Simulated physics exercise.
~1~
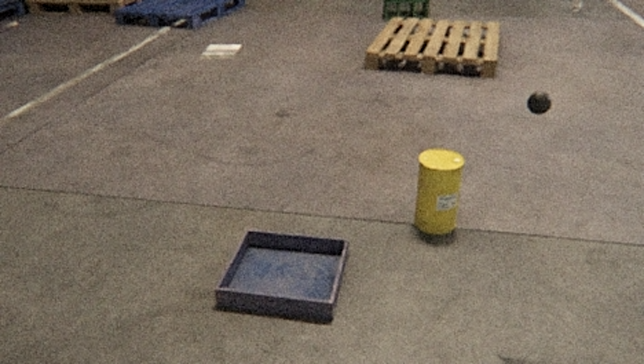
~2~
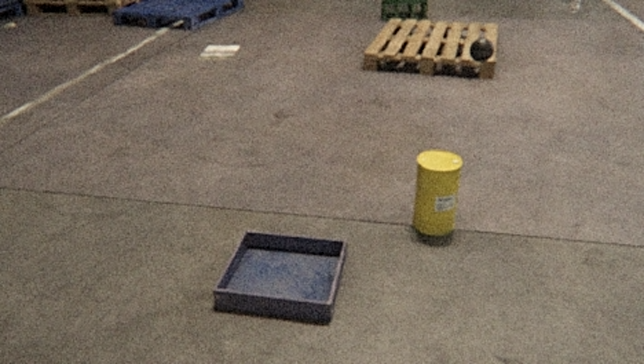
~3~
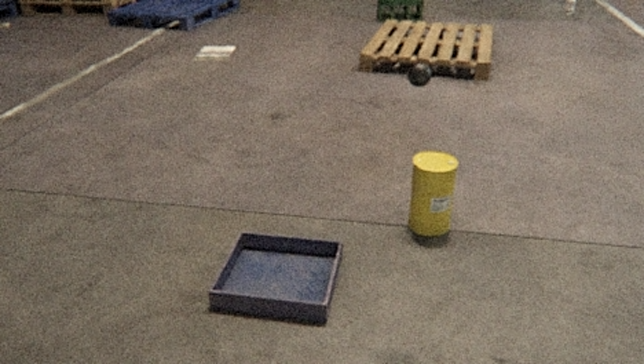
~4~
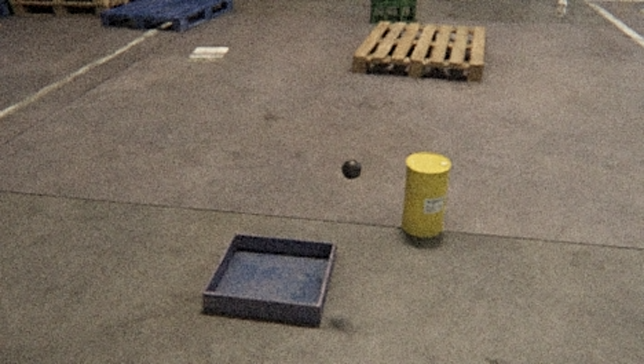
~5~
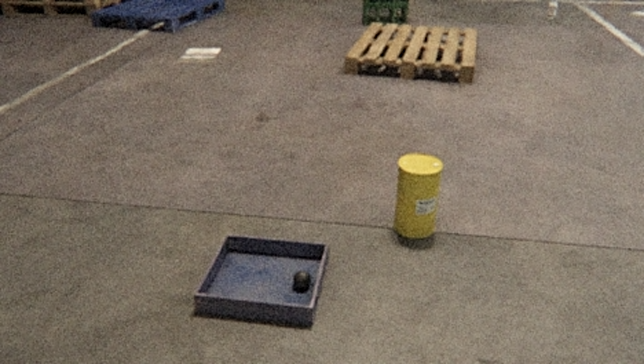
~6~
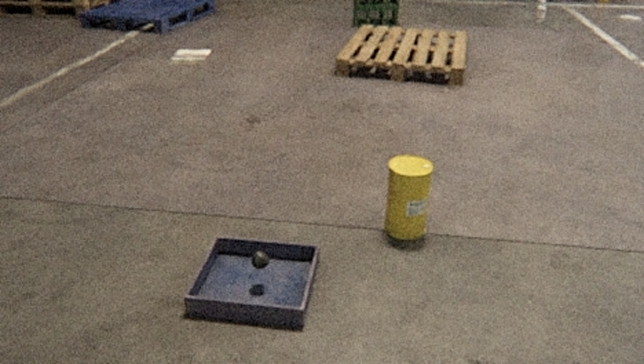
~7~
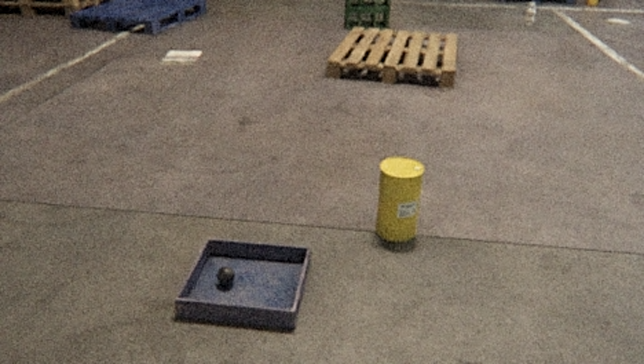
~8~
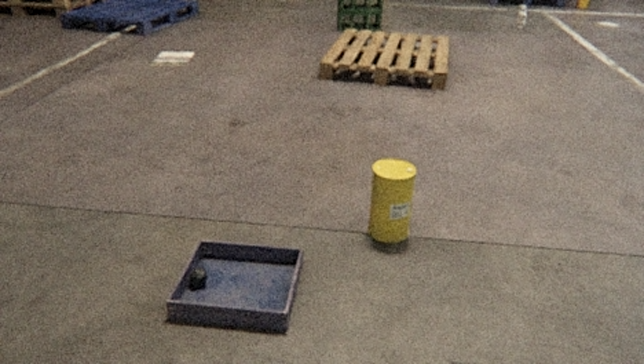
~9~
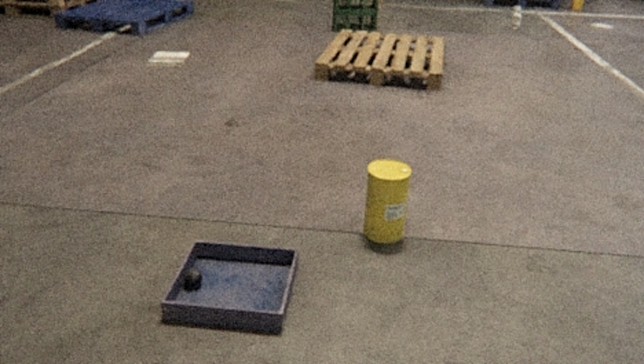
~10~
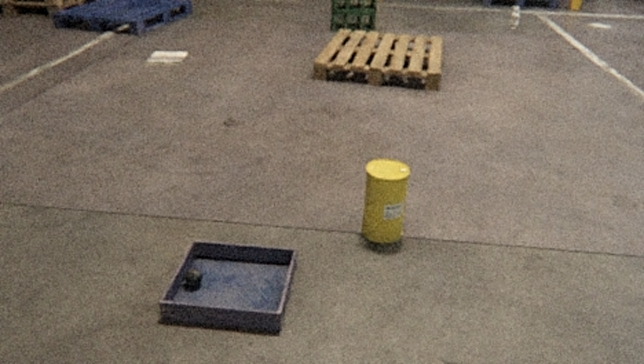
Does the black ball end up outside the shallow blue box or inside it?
The black ball ends up inside the box. It bounces in there and comes to rest near the left side.
